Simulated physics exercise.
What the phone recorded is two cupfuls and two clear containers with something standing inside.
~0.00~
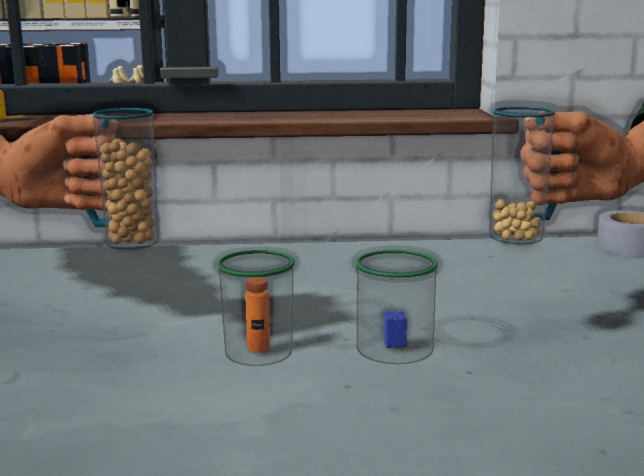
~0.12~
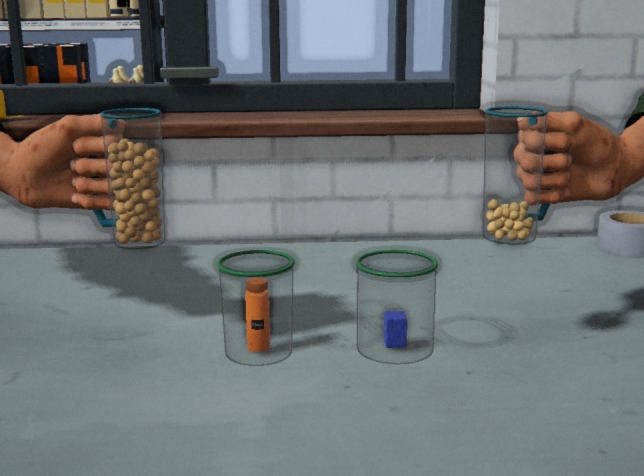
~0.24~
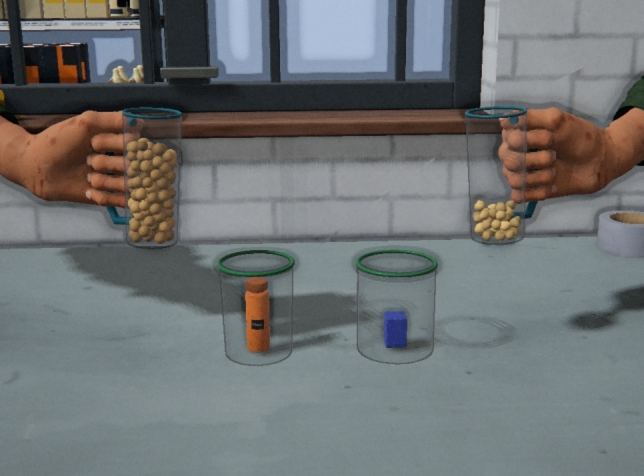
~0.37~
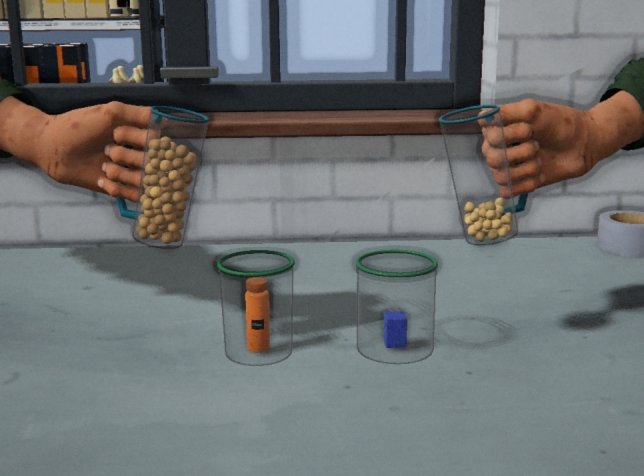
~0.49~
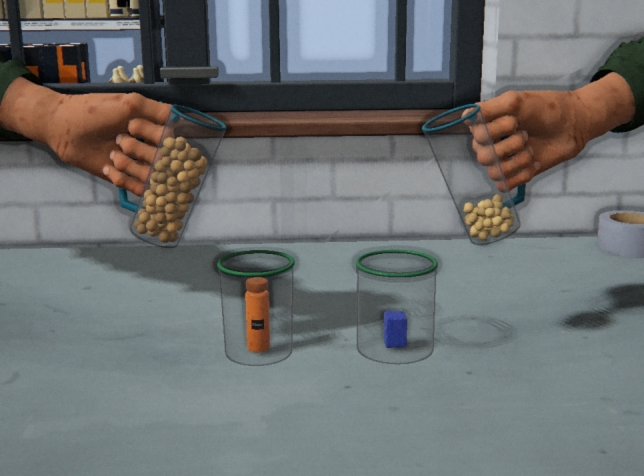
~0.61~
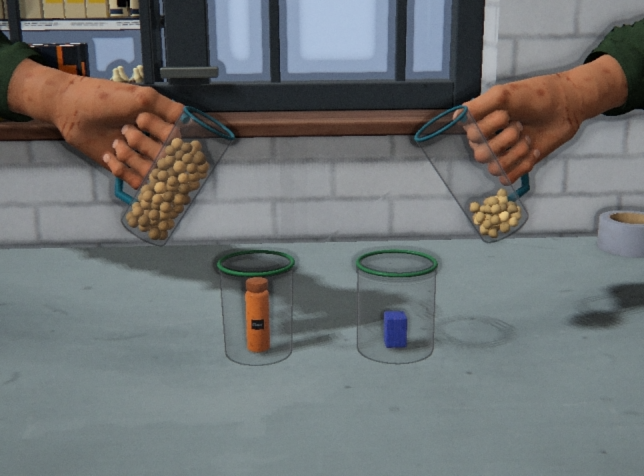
At a grey counter, two hands bring bead-filled cups inward and tilt them toward two glasses.
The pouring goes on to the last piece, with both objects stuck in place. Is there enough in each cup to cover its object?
You'll find the left thing still showing and the right thing still showing.
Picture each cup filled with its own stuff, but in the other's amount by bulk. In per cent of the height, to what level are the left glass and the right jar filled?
The left one ends near 25, the right one near 55.
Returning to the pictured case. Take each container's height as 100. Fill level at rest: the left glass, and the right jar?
Around 70 on the left and around 25 on the right.
By 1.02 s, left glass empty, all of its cupful still in the cup; right jar empty, all of its cupful still in the cup.
By 1.46 s, left glass nearly empty, nearly all of its cupful still in the cup; right jar empty, all of its cupful still in the cup.
By 1.98 s, left glass half full, none of its cupful still in the cup; right jar nearly empty, none of its cupful still in the cup.
When it is over (2.5 s), left glass two thirds full (surface near (257, 290)), nothing beside it; right jar a quarter full (surface near (396, 325)), nothing beside it; the left thing is still showing; the right thing is still showing.
